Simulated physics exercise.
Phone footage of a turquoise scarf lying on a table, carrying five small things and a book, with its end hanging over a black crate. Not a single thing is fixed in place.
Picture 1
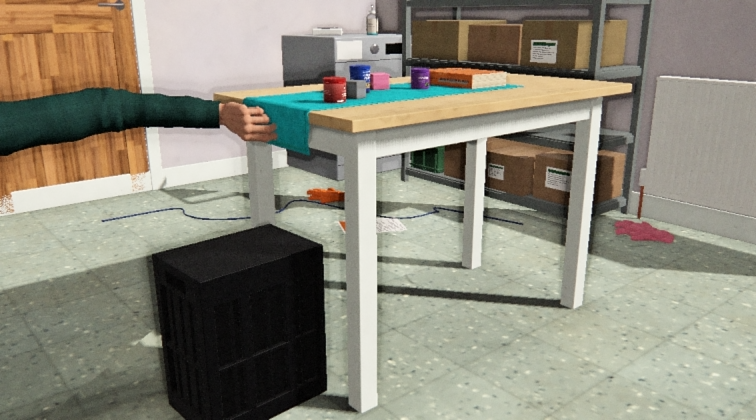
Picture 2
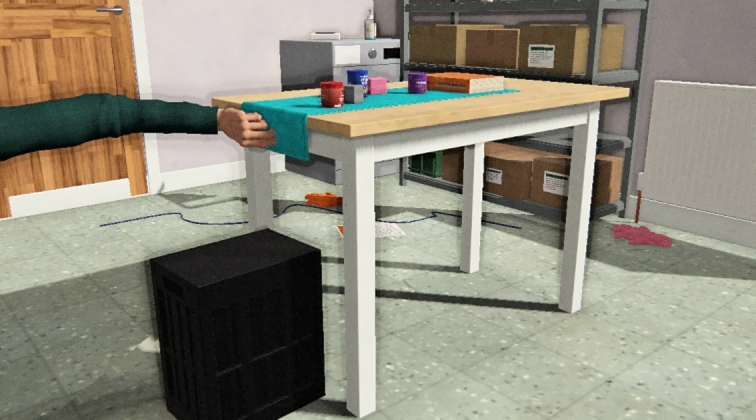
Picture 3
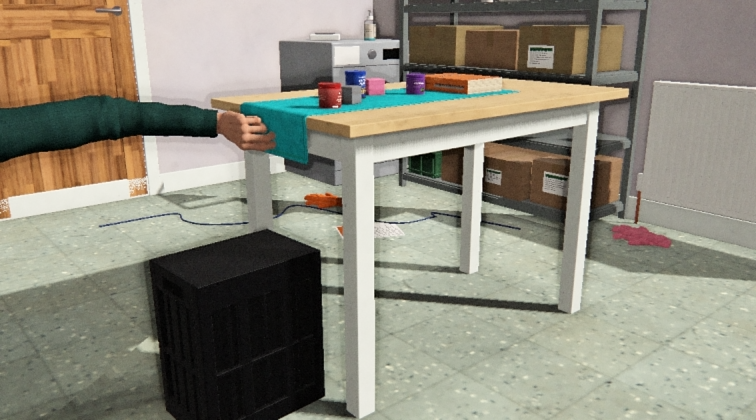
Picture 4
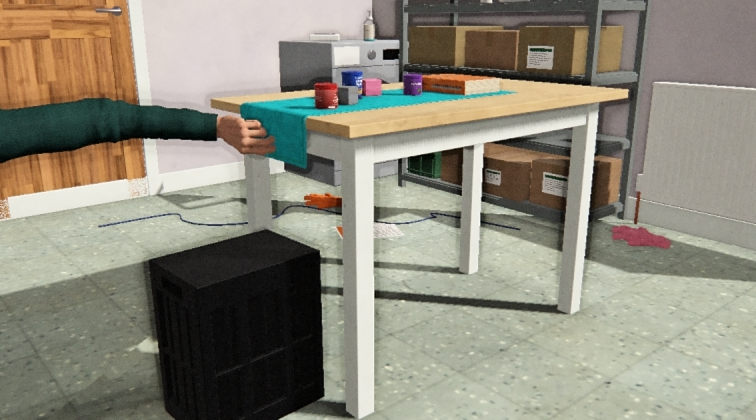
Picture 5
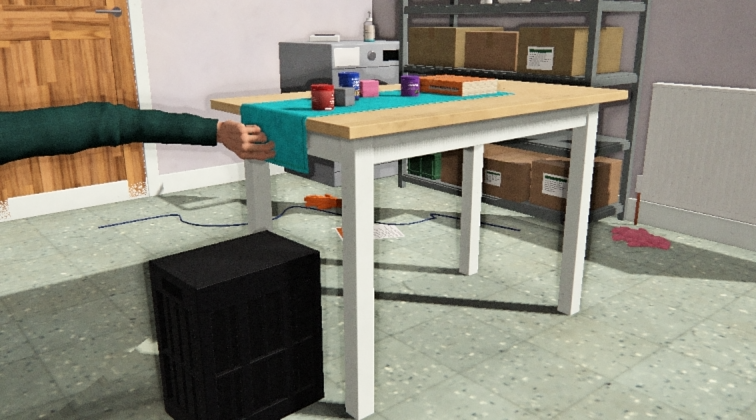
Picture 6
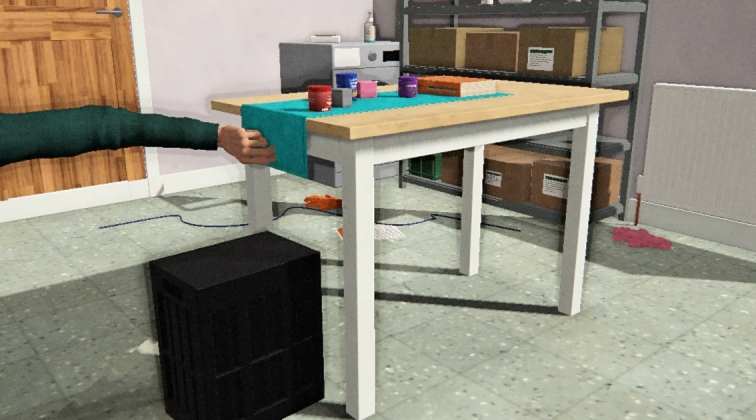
The clip shows a hand at the left gripping the hanging end of a turquoise scarf on a table and drawing it slowly downward, as the small pots and blocks and a book resting on it shift slightly left.
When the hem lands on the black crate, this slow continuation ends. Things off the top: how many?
The final total over the edge will be two.
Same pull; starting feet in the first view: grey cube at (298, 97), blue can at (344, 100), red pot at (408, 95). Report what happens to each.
The grey cube ends up knocked off; the blue can ends up knocked off; the red pot ends up still aboard.
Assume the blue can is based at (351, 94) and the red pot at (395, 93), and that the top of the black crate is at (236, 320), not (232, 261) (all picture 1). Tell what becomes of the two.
The blue can ends up off while the red pot ends up off.
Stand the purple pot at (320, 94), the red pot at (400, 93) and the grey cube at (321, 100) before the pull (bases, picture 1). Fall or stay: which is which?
Purple pot lost, red pot safe, grey cube lost.
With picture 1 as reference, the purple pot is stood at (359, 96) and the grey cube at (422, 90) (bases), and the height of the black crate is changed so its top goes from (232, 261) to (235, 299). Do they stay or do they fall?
Purple pot is gone, grey cube stays.
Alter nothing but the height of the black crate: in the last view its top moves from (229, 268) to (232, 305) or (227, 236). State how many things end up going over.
For the first height 3, for the second 1.
Soon after, hem near (274, 222); red pot gone.
After that, hem on the crate; red pot and grey cube gone.
In the end, hem on the crate; red pot and grey cube gone. Over the edge go two.
